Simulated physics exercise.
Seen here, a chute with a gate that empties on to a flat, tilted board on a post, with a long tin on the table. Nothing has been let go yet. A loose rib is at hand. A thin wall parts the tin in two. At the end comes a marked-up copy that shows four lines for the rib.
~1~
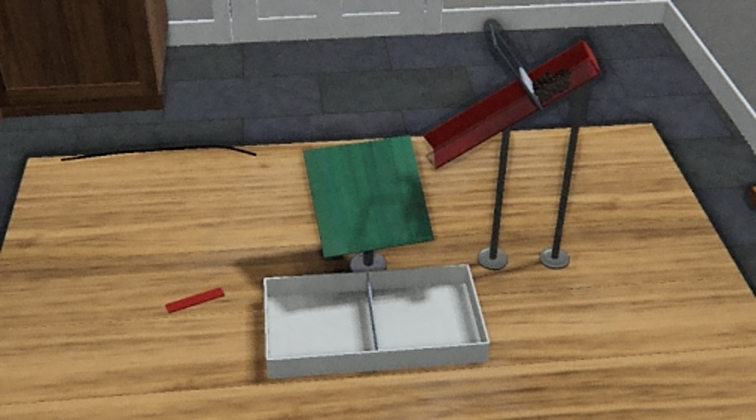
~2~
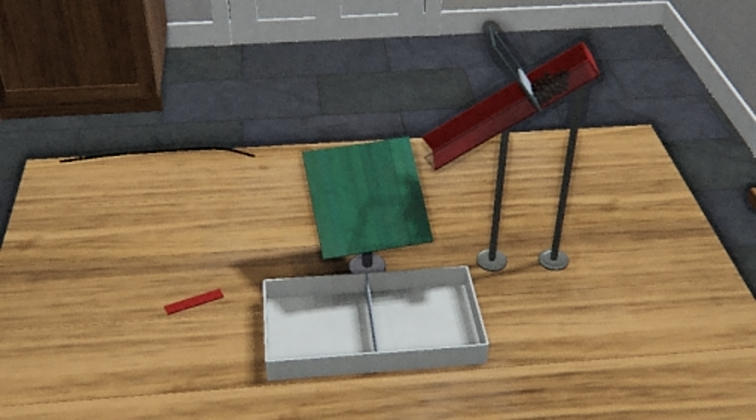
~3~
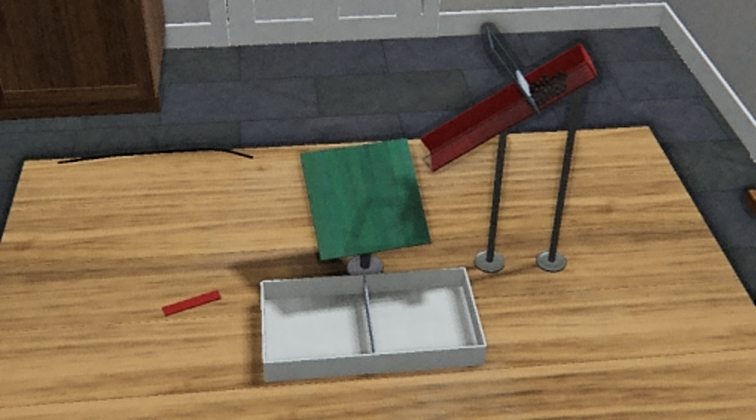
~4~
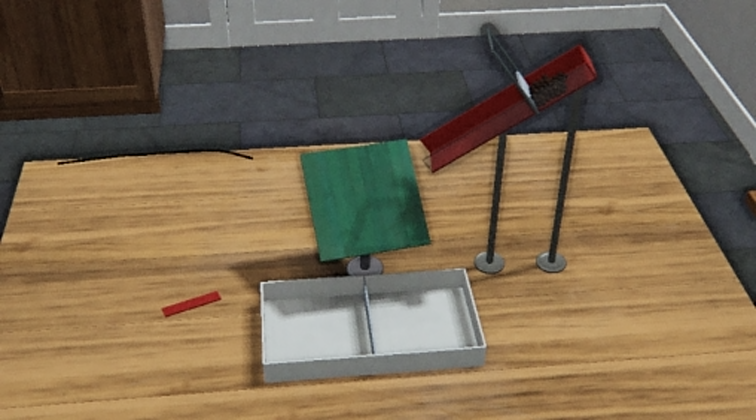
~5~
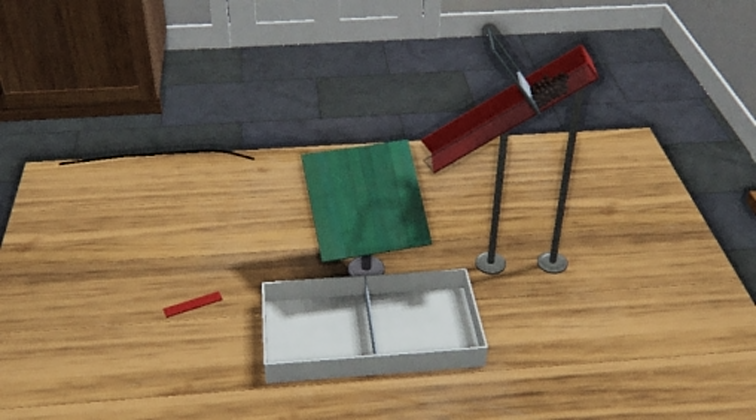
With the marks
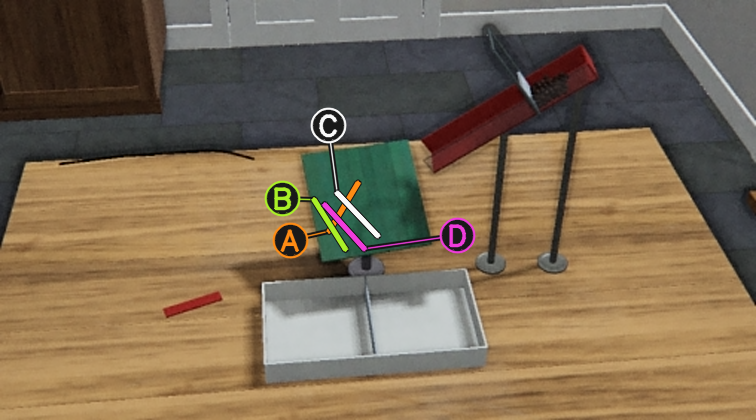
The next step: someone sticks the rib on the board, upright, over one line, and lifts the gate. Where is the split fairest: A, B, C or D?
Best: B.
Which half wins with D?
More lands on the right.
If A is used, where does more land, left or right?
Left.
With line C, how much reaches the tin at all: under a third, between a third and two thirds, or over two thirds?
Line C gives over two thirds.
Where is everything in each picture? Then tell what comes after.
The first frame shows load behind the gate at (550, 83), chocolate balls; lip of the chute at (435, 159), sloping fairly steeply.
The second frame shows middle of the board at (367, 196), tilted fairly steeply; middle of its low edge at (379, 250); of its high edge at (356, 144).
The third frame shows front corners of the tin at (264, 362) and (486, 346); front end of its middle wall at (376, 354); gate still shut at (522, 82).
The fourth frame shows middle of the load at (546, 87); lip at (431, 163).
The fifth frame shows middle of the load at (547, 87); lip at (433, 163).
On the marked copy, line A from (357, 183) to (329, 231); line B from (314, 199) to (345, 249); line C from (337, 193) to (377, 235); line D from (324, 204) to (364, 248).
For line A, of what is caught, most in the left half, a small part in the right.
For line B, of what is caught, about half in the left half, about half in the right.
For line C, of what is caught, a small part in the left half, nearly all in the right.
For line D, of what is caught, a small part in the left half, most in the right.
